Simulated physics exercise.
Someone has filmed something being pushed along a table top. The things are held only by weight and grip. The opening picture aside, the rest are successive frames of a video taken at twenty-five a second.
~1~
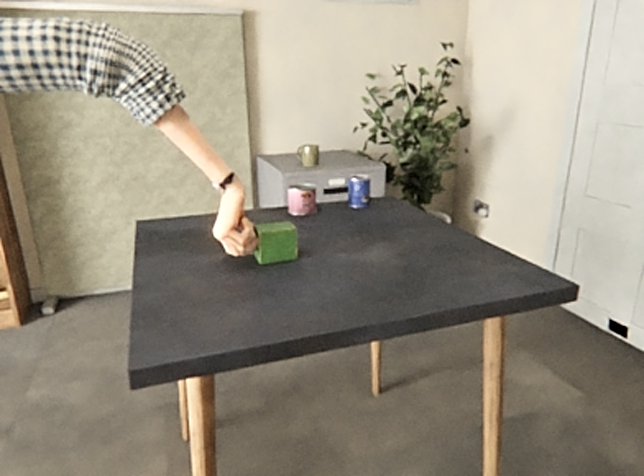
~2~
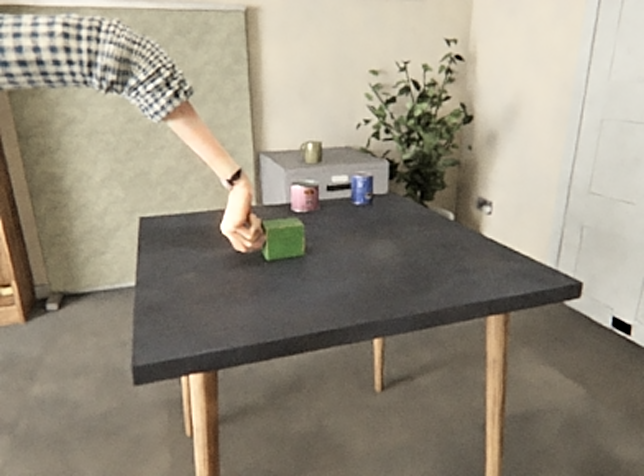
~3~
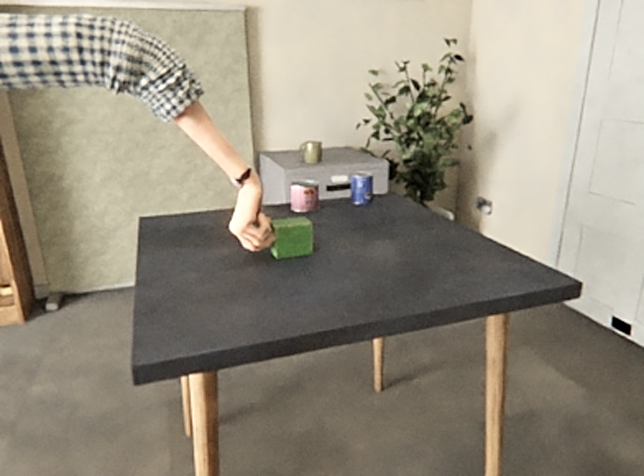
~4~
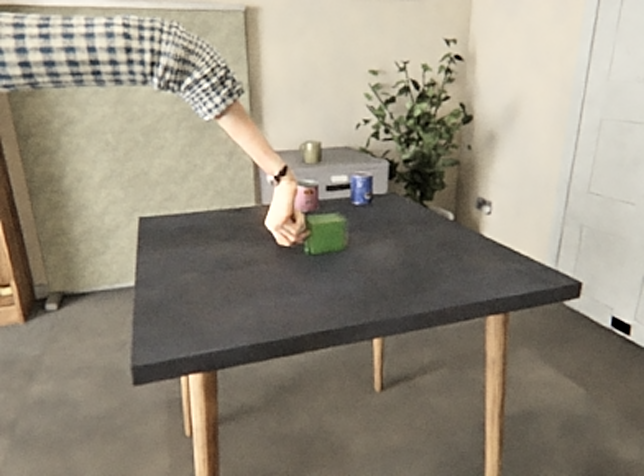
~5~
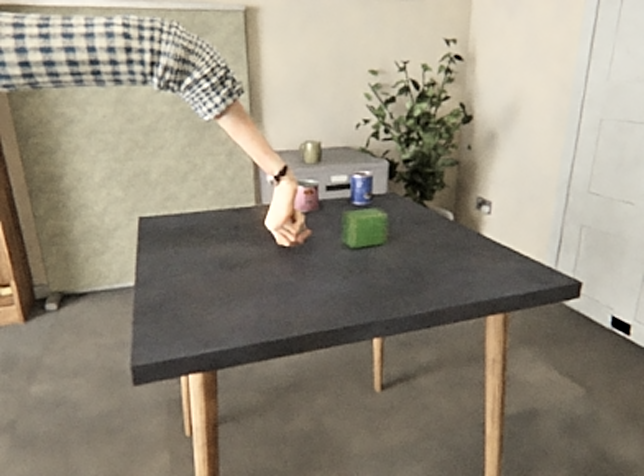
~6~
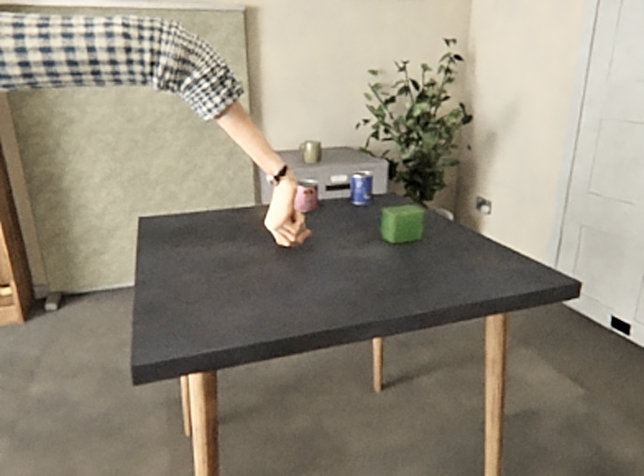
A green block is pushed rightward by a hand, then slides on beyond it.
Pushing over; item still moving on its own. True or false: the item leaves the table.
True.
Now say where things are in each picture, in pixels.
Under the hand; green block (275, 242), in the first picture.
Under the hand; green block (283, 239), in the second picture.
Under the hand; green block (291, 238), in the third picture.
Green block (323, 234), in the fourth picture.
Green block (365, 228) displaced about its own width, in the fifth picture.
Green block (402, 224) displaced well along, in the sixth picture.
Then, 0.20 s past the last view, green block now off the table.
Then, 0.40 s past the last view, things are still on the move.
Then, 0.60 s past the last view, as before.
Finally, off the table, green block.
